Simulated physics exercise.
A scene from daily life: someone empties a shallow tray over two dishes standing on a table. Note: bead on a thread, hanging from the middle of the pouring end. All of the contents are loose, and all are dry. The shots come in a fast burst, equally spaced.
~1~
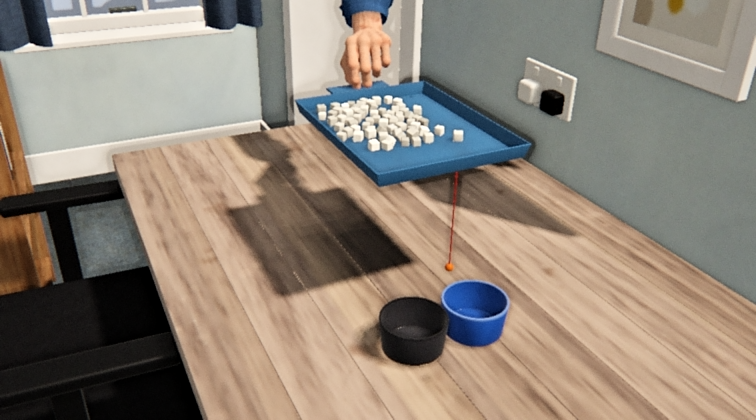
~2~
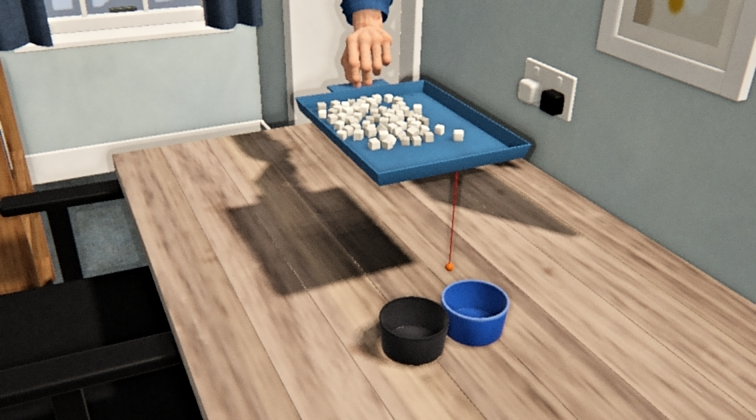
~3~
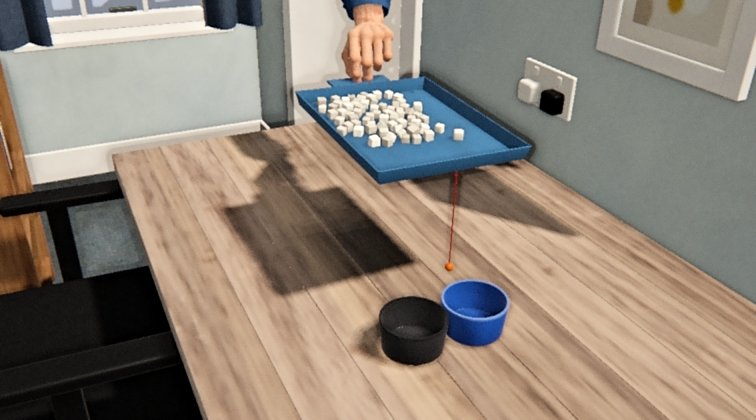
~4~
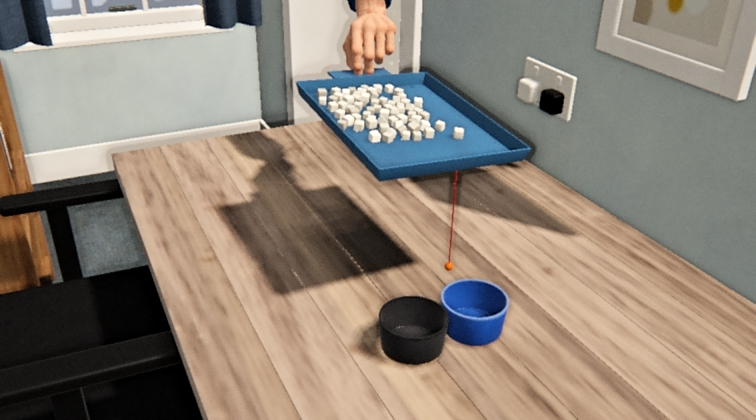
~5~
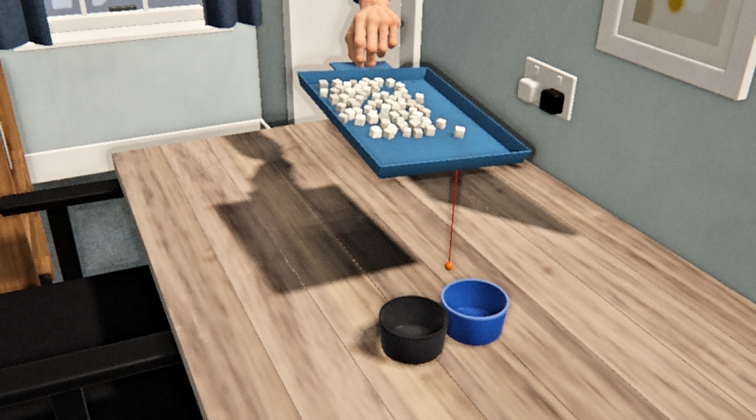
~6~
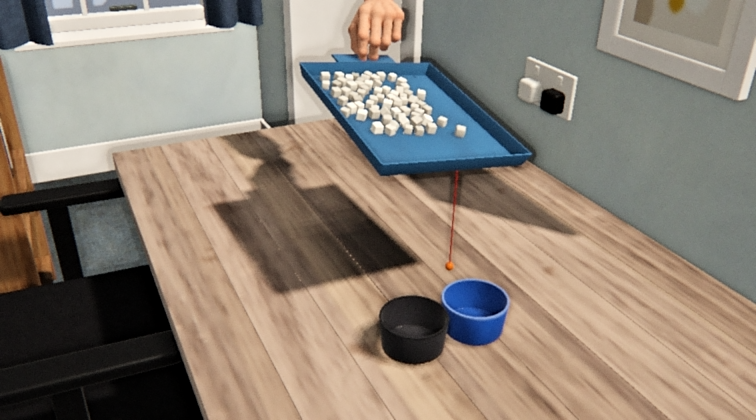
A blue tray of white cubes, held by a hand at its far end above a black dish and a blue dish, stayed level at first, then tilted slightly as the hand rose a little.
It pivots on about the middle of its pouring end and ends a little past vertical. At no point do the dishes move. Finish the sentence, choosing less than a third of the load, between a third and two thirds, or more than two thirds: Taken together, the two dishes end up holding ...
Taken together, the two dishes end up holding less than a third of the load.
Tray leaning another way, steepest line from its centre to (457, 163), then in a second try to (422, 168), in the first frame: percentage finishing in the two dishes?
That comes to 50 per cent the first time and 70 per cent the second.
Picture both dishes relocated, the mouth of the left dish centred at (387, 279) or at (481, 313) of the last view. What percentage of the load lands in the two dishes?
Around 0 % followed by around 0 %.
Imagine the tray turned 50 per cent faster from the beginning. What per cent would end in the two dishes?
Roughly 0 percent, give or take.
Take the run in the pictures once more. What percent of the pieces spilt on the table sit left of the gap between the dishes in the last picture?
About 0 percent.
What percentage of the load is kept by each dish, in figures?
Per hundred pieces: Left dish roughly 0, right dish roughly 10.
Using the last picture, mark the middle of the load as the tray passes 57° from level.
Look about (486, 144) in the last picture.
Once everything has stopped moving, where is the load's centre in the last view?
Around (505, 297).
Soon after the last picture, tray tipped steeply; most on the tray; a small part outside both; a small part in the air.
A little later, tray tipped right over; most on the tray; a stray few in the right dish; a small part outside both; a small part in the air.
Later still, tray tipped past a quarter turn; a small part in the right dish; nearly all outside both.
At rest, tray tipped past a quarter turn; none in the left dish; a small part in the right dish; nearly all outside both.
